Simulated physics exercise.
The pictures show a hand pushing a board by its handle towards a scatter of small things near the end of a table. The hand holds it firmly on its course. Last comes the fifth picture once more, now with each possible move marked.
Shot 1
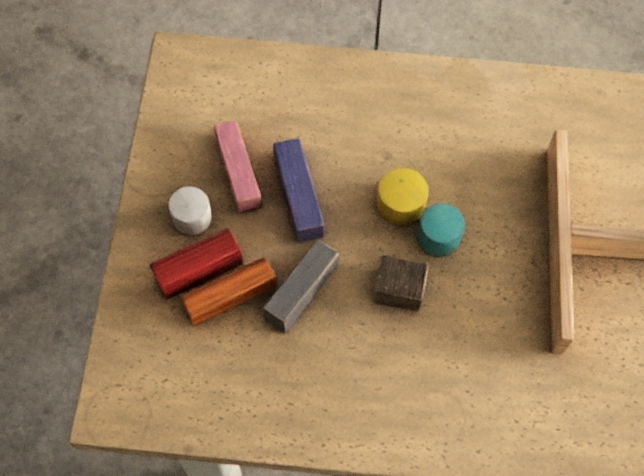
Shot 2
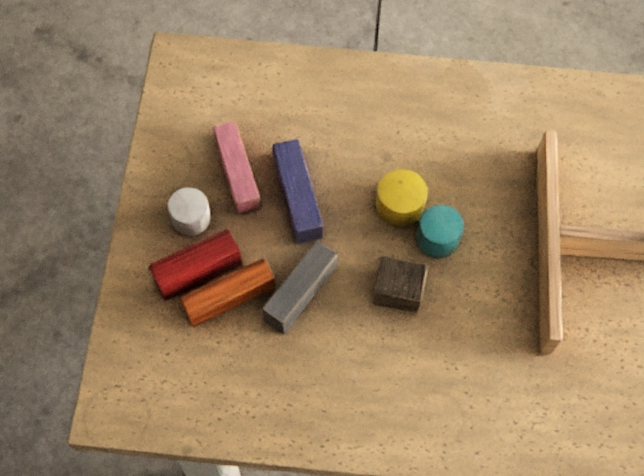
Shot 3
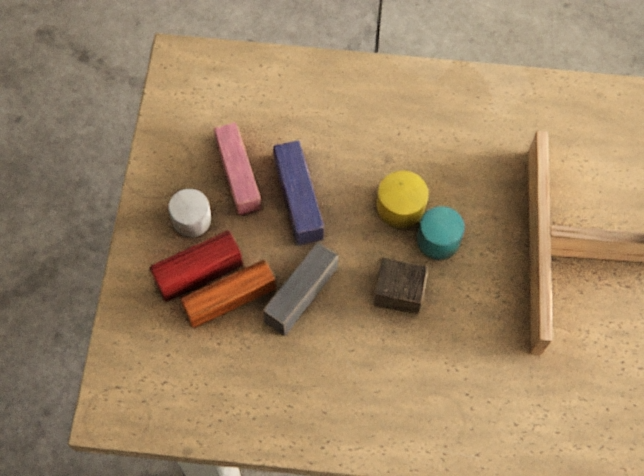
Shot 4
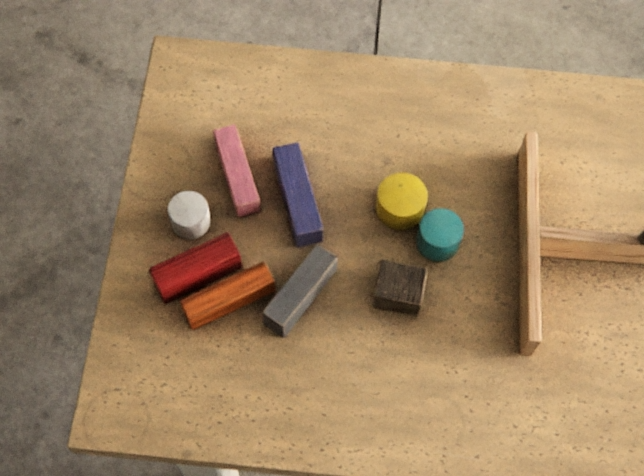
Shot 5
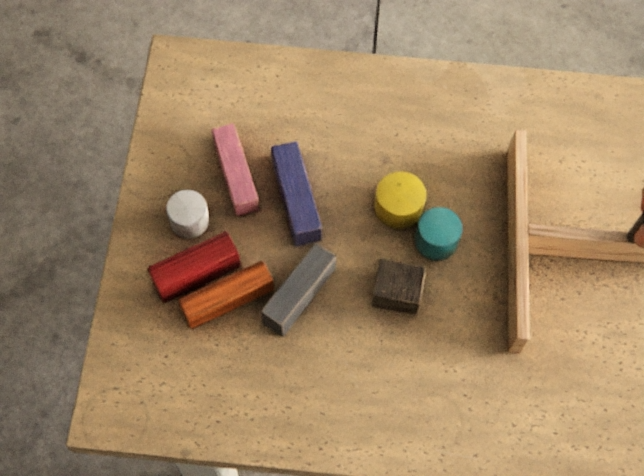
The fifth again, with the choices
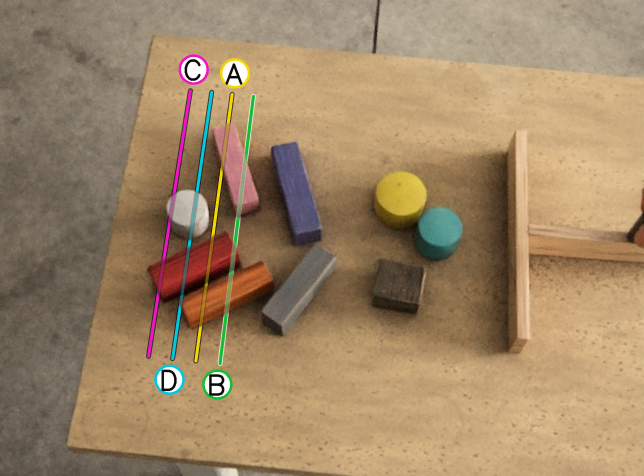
A wooden board slides slowly left across the table toward a scatter of small colored blocks.
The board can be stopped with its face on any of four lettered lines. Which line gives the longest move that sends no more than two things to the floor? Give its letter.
The farthest such stop is A.
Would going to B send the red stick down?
By then, no.
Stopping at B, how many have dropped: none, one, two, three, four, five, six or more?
The count is none.
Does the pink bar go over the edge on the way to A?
No.
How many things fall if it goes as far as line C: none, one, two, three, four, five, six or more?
Six or more.
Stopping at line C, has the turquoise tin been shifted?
By then, yes.
On the marked copy, A at (215, 219); B at (238, 221); C at (171, 215); D at (193, 217).
With A. Early on, board (412, 219); black block (376, 286); yellow tin (380, 194).
Further on, board (301, 208); white tin (178, 217); red stick (176, 263).
At the end, board (217, 200); red stick over the edge; white tin over the edge; two fallen.
As for the rest, B is within the limit but short; C drops six; D drops four.
